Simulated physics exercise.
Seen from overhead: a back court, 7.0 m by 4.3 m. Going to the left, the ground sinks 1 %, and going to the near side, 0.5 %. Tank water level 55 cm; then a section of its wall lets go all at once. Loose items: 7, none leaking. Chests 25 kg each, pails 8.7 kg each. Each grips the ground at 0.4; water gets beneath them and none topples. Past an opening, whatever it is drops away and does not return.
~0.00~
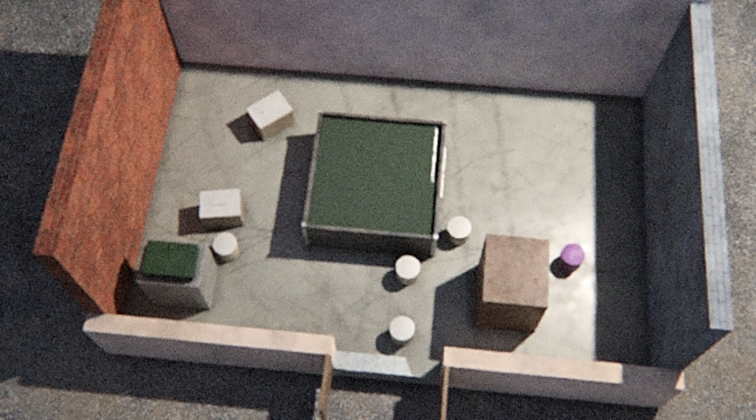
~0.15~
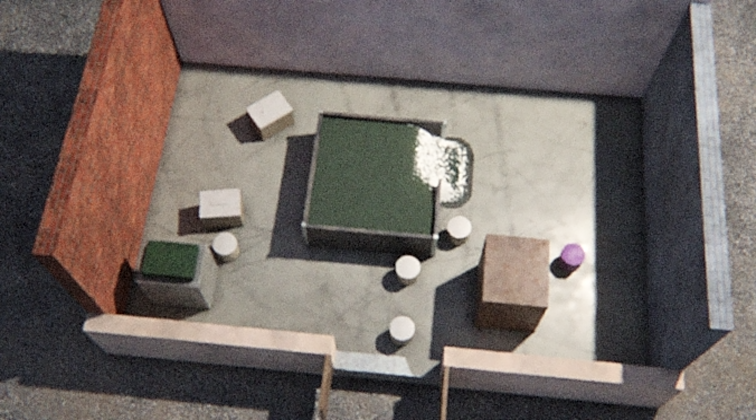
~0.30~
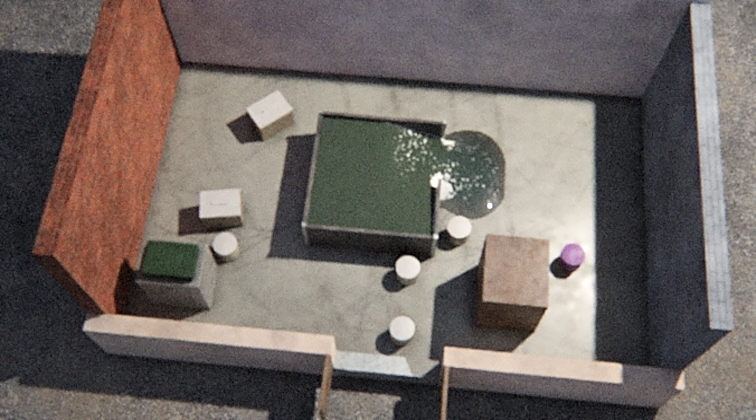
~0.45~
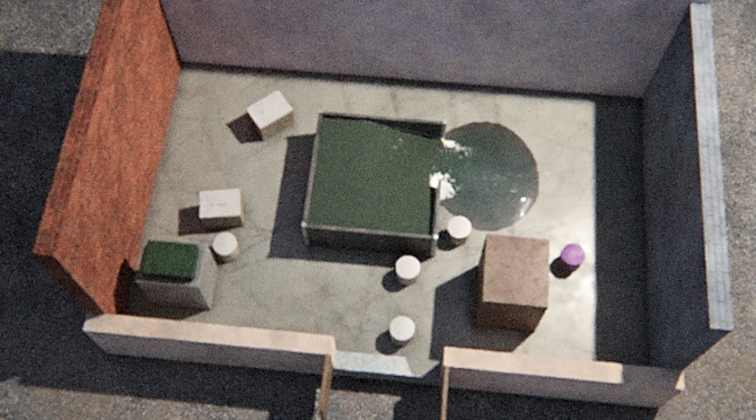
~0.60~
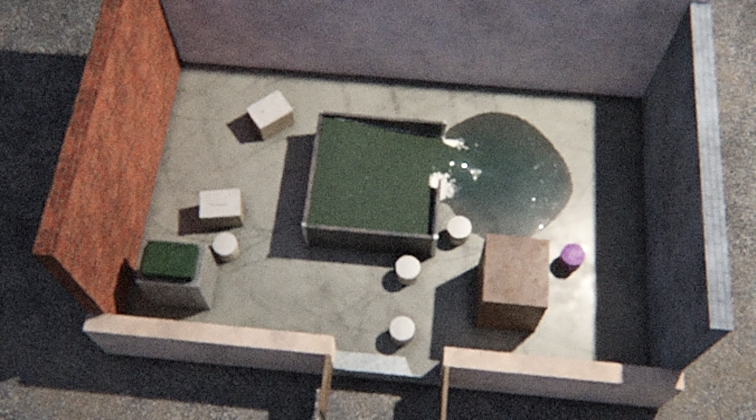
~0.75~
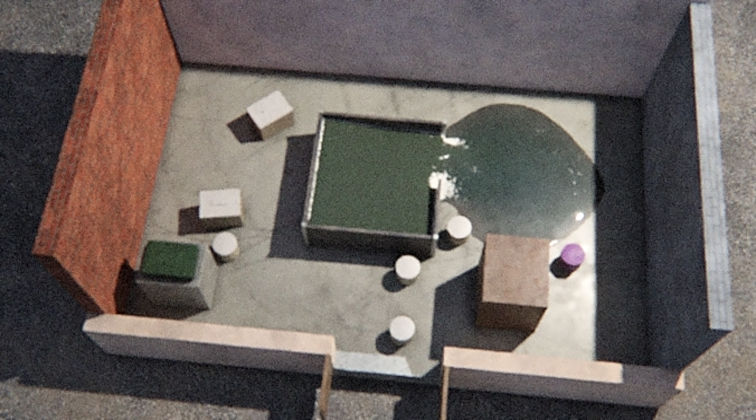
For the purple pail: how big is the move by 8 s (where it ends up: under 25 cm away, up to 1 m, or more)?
Expect it to be swept a long way.
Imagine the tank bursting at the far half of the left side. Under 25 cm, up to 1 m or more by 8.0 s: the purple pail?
My answer is that the purple pail remains put.
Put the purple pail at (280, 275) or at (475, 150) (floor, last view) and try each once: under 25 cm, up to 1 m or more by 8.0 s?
Taken in turn, it stays almost motionless and then is carried a long way.
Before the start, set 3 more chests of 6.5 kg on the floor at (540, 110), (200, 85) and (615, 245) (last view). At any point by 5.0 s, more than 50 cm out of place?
Answers, first to last: Exceeding, not exceeding, exceeding.
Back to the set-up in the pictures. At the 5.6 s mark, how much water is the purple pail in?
17 cm or so.
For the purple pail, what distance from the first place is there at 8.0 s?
Around 150 cm from where it started.
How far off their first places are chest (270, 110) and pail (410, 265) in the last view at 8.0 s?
In turn: 0 cm, 0 cm.
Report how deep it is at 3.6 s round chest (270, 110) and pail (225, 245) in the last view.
Close to 0 and 0 centimetres.
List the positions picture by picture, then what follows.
The first frame shows the purple pail at (574, 254), on the bottom; 2.9 m2 under water; 0 of 7 have shifted.
The second frame shows the purple pail at (574, 254), on the bottom; water covers 3.3 m2; 0 of 7 have shifted.
The third frame shows the purple pail at (574, 254) rests on the ground; 3.9 m2 under water; 0 of 7 have shifted.
The fourth frame shows the purple pail at (574, 254) rests on the ground; 4.8 m2 under water; 0 of 7 have shifted.
The fifth frame shows the purple pail at (574, 254), on the bottom; 5.7 m2 under water; 0 of 7 have shifted.
The sixth frame shows the purple pail at (574, 254) rests on the ground; 6.9 m2 under water; 0 of 7 have shifted.
After 1.6 s the purple pail is near (574, 254), 0.0 m from its start, aground; 0 of 7 are out; 0 afloat.
After 3.6 s the purple pail is near (584, 282), 0.4 m from its start, aground; 0 of 7 are out; 0 afloat.
After 5.6 s the purple pail is near (583, 327), 1.0 m from its start, afloat; 0 of 7 are out; 1 afloat.
After 8.0 s the purple pail is near (486, 338), 1.7 m from its start, aground; 0 of 7 are out; 0 afloat.
